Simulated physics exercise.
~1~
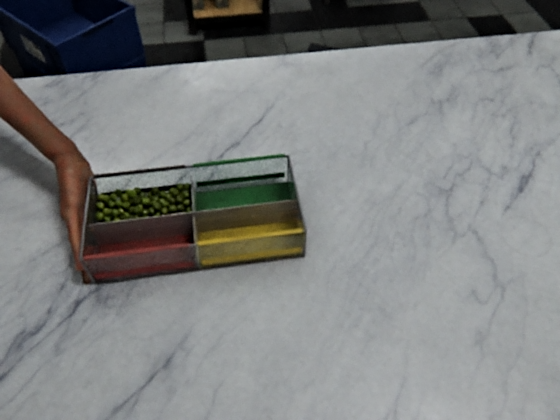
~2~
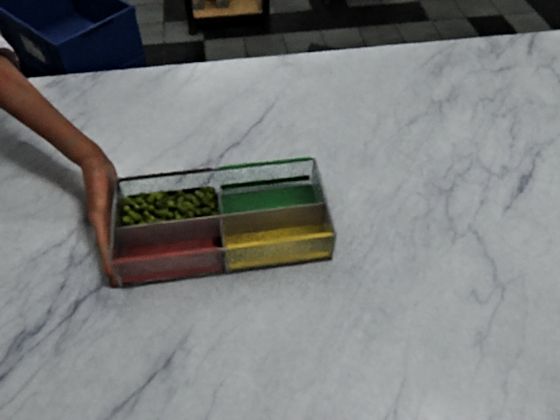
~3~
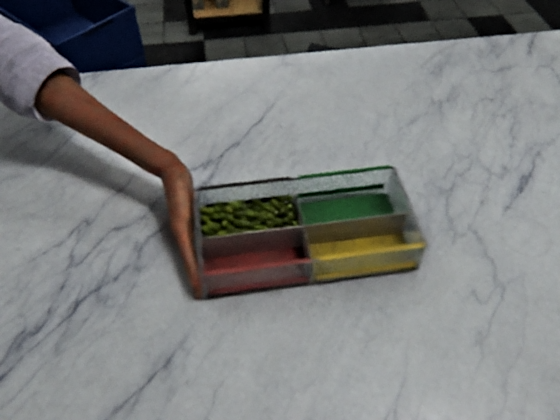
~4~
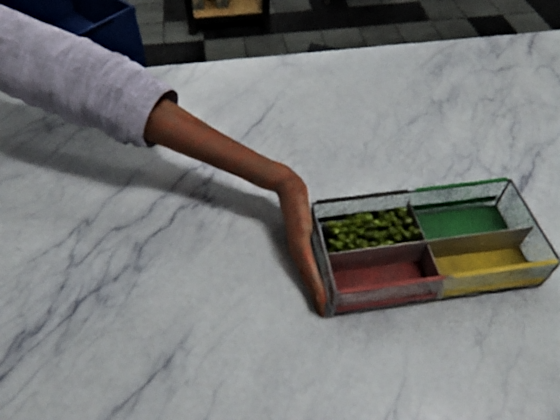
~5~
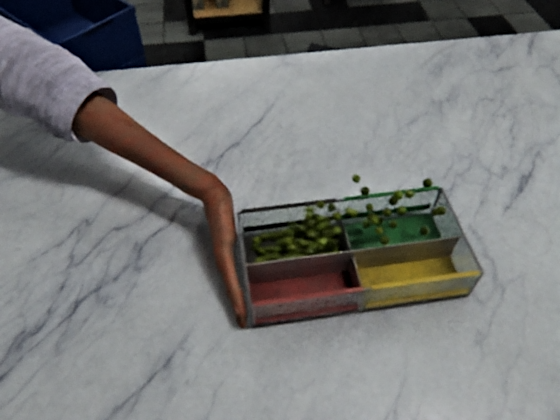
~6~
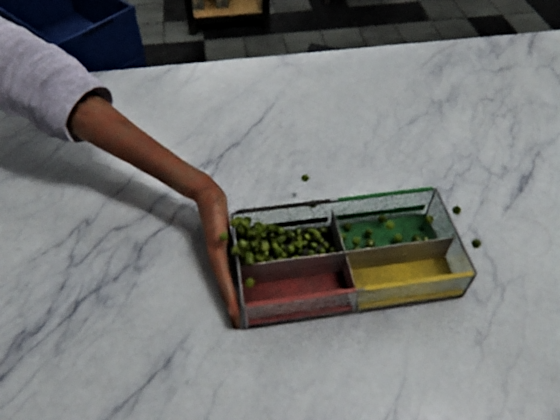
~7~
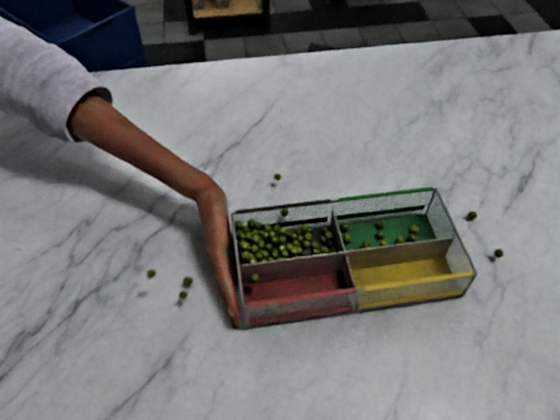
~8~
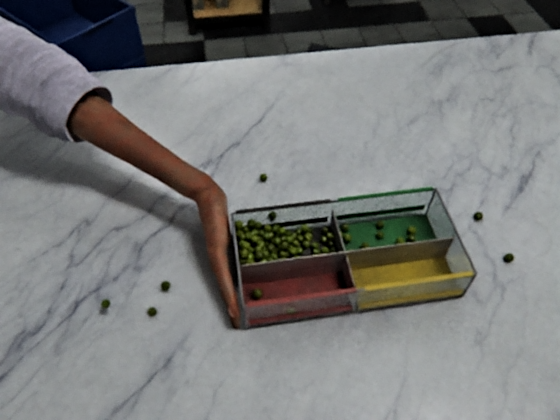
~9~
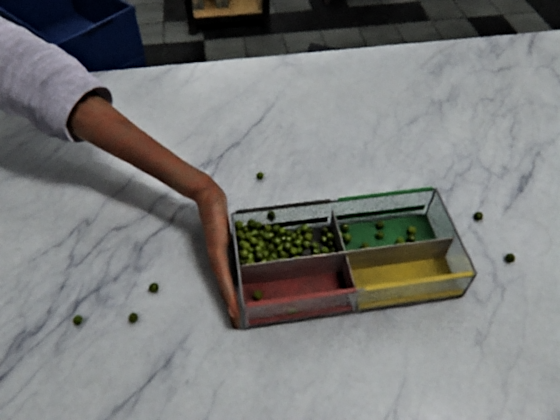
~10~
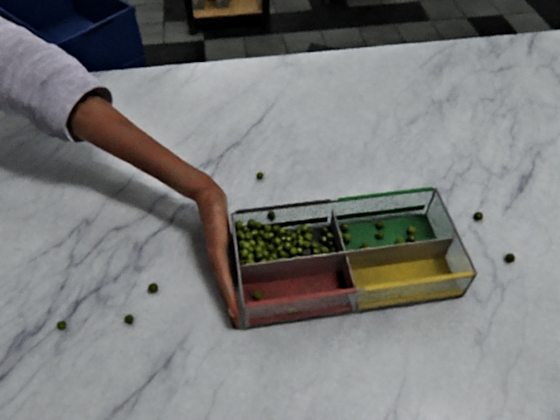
A grey-veined white marble counter is seen from above at an angle, with a blue bin and a dark tiled floor beyond its far edge. A hand at the left end holds a clear-walled tray with four compartments, small green olives filling the back left one, beside empty green, red and yellow ones. The arm pushes the tray right across the counter, then pulls it partway back left. The olives fly up and scatter, some landing in the green section and several rolling onto the marble. Finally the tray rests, most olives still in their original compartment, with strays lying on both sides.
